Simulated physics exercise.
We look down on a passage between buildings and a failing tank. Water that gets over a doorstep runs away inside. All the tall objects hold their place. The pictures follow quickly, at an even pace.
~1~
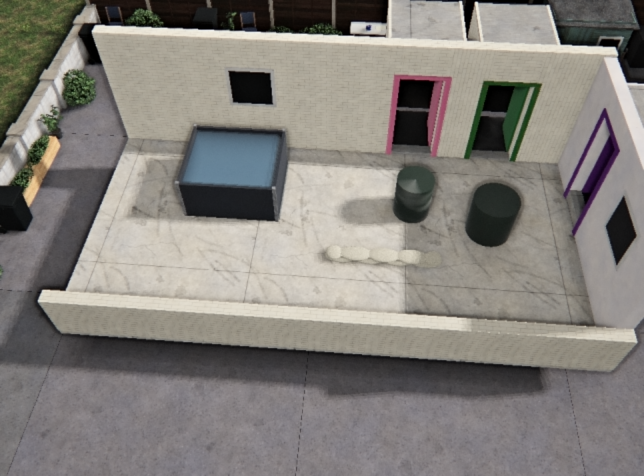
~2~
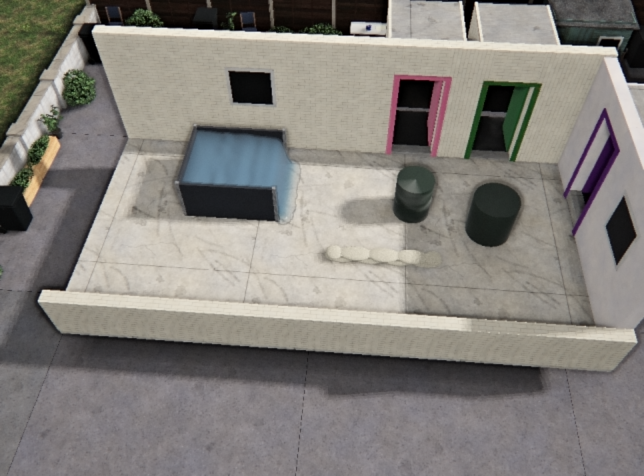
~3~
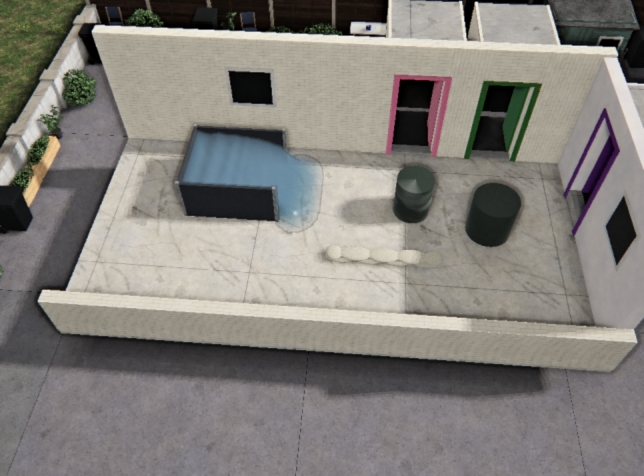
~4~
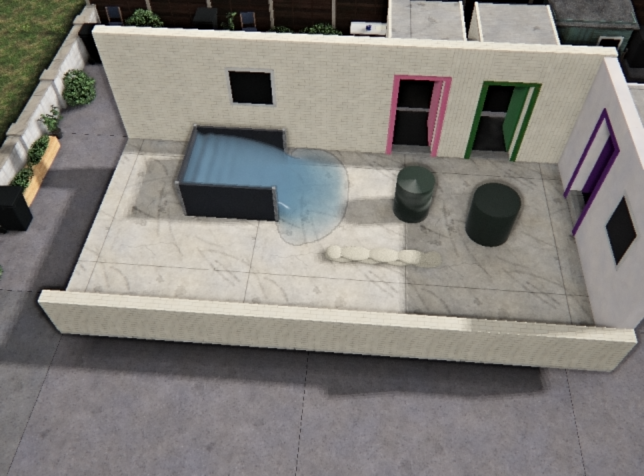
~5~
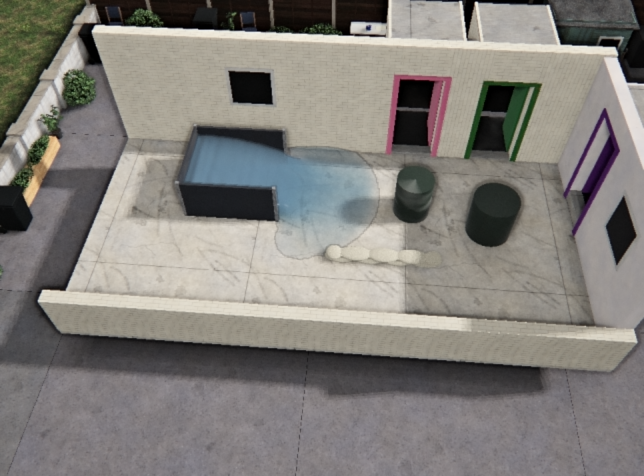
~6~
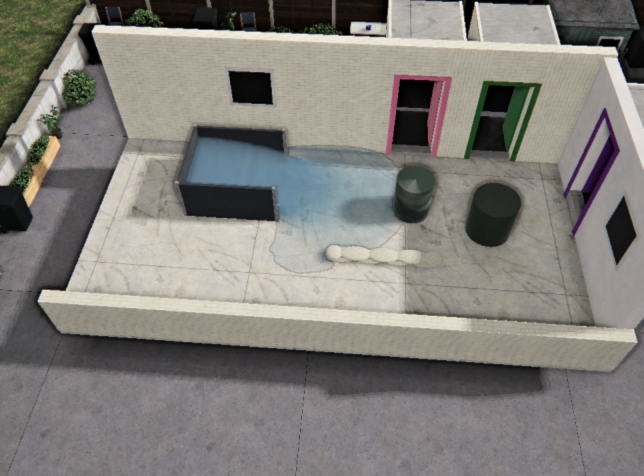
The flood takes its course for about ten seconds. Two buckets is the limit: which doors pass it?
In the end: The purple door admits no more than that; the green door lets in a lot; the pink door lets in a lot.
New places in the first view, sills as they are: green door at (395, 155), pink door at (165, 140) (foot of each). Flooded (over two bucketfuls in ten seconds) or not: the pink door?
Pink door stays under.
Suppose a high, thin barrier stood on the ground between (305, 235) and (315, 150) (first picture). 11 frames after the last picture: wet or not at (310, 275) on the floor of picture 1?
There: Covered.
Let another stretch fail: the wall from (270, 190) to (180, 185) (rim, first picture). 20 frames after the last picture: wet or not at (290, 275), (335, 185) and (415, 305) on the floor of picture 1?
In turn: Covered, dry, flooded.
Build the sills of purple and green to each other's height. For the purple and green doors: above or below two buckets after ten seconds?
My reading: The purple one lets more in, the green one takes less.
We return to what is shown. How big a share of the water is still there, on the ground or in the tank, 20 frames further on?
I make it 96 per cent.
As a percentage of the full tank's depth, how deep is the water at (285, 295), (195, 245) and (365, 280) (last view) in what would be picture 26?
In turn 2, 0 and 0 in a hundred.
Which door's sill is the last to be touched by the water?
The door marked purple.
A moment on, water covers 30 % of the floor; the purple door not reached, the green door wet at the sill, nothing in, the pink door wet at the sill, nothing in.
Next, water covers 50 % of the floor; the purple door wet at the sill, nothing in, the green door over two buckets in, the pink door under two buckets in.
Then, water covers 55 % of the floor; the purple door under two buckets in, the green door over two buckets in, the pink door over two buckets in.
Later, water covers 60 % of the floor; the purple door under two buckets in, the green door far over two buckets in, the pink door over two buckets in.
In the end, water covers 90 % of the floor; the purple door under two buckets in, the green door far over two buckets in, the pink door over two buckets in.
